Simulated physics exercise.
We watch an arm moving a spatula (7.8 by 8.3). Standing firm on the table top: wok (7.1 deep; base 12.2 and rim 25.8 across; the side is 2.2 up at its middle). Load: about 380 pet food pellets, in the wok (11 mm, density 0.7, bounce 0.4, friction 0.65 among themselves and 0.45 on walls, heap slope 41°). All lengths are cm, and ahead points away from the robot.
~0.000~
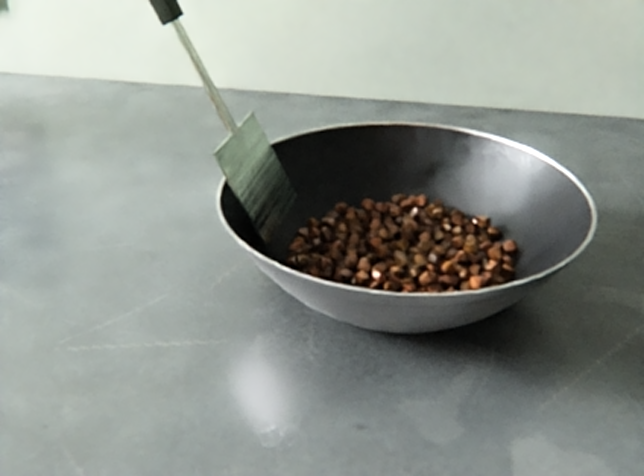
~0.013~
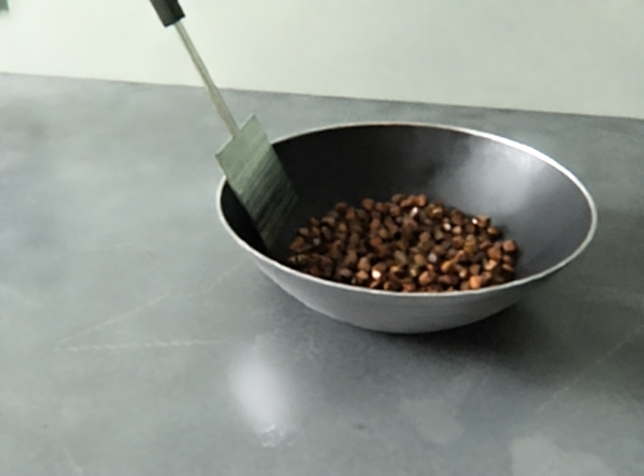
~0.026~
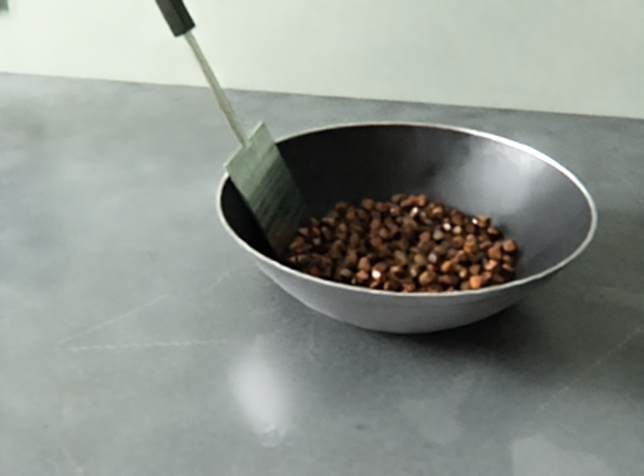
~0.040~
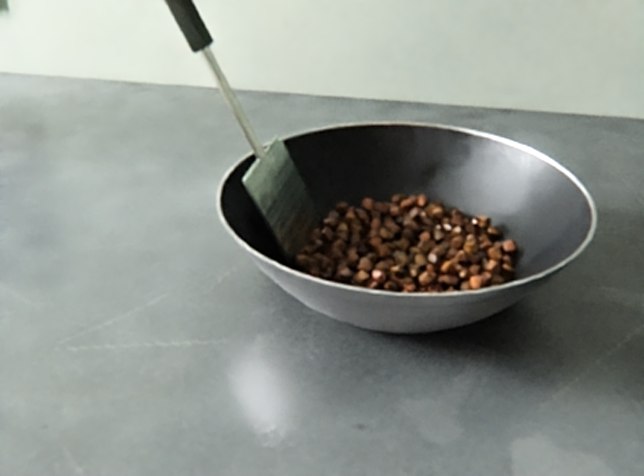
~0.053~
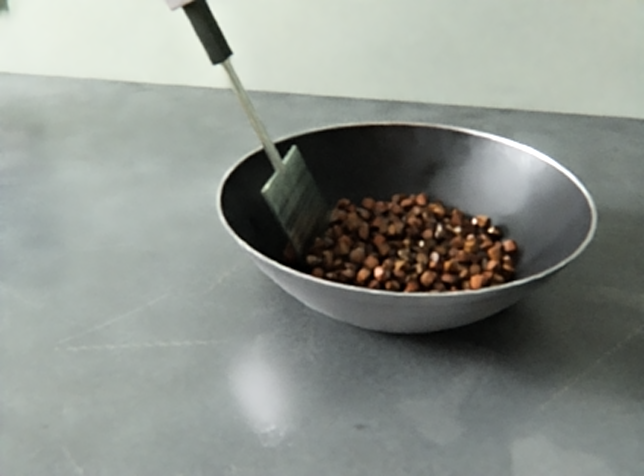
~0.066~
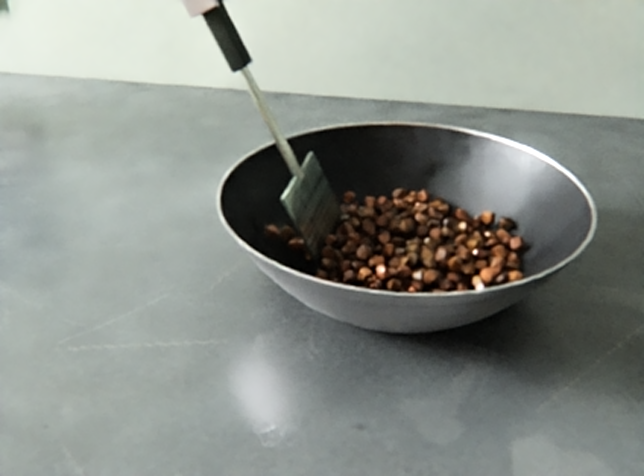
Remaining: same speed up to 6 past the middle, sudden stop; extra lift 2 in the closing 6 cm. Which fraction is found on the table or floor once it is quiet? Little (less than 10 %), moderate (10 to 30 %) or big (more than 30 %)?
Share on the table or floor: Moderate (10 to 30 %).
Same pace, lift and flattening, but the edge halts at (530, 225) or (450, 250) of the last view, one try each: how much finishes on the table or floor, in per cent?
Some 50 and 5 per cent.
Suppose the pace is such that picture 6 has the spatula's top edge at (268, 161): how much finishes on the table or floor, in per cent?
Some 0 per cent.
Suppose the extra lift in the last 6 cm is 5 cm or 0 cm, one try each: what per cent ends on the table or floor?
About 10 and 15 per cent.
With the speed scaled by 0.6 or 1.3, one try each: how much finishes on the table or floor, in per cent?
Some 0 and 25 per cent.
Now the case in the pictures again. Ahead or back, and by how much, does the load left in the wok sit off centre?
About 5.0 cm ahead.
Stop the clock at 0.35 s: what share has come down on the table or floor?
Roughly 5 per cent.
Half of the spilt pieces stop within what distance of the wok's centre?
Some 20 cm.
By 0.10 s, sloping 64°, highest piece 9 above the table; 378 in the wok.
By 0.13 s, sloping 64°, highest piece 12 above the table; 376 in the wok, 2 on the blade or in flight.
By 0.35 s, sloping 64°, highest piece 11 above the table; 324 in the wok, 24 on the table or floor, 30 on the blade or in flight.
By 1.40 s, sloping 64°, highest piece 8 above the table; 324 in the wok, 54 on the table or floor.
Final count, 324 in the wok, 54 on the table or floor. That is 14 % on the table or floor.
